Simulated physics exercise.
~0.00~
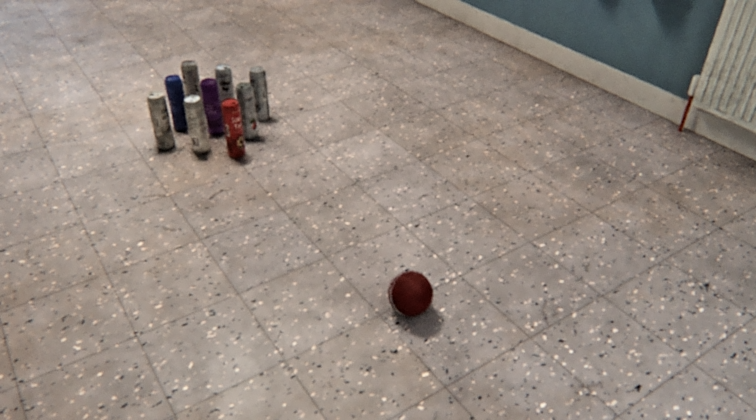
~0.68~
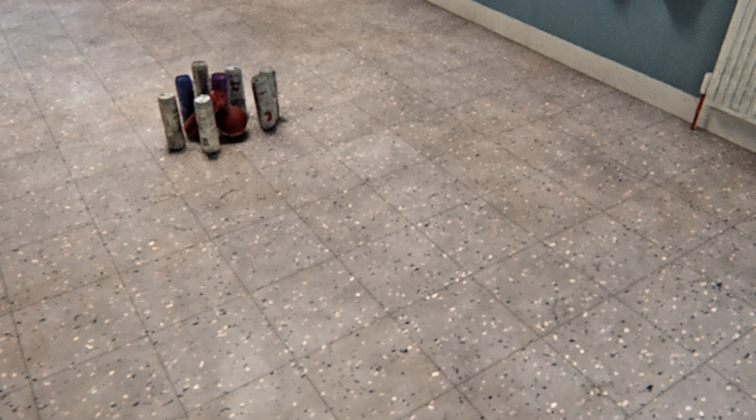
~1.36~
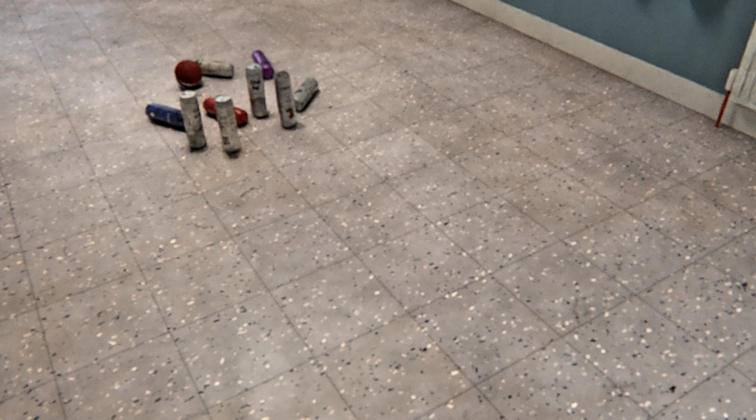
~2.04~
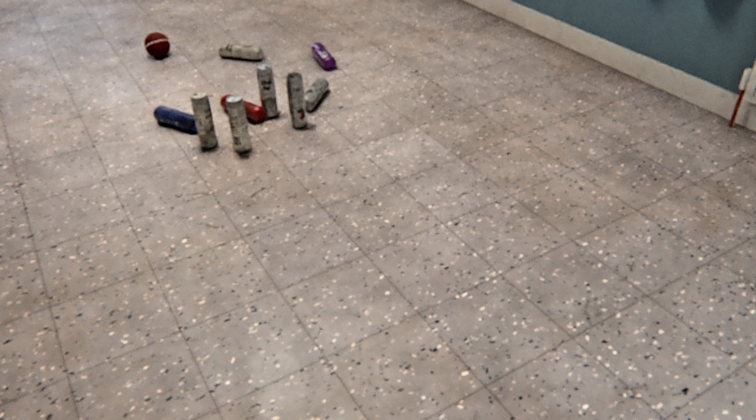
The video shows a dark red ball rolling away across a speckled tiled floor into a cluster of upright tubes, knocking over the red, purple, blue and two pale ones. The ball rolls on beyond them toward the upper left, while four pale tubes remain standing.
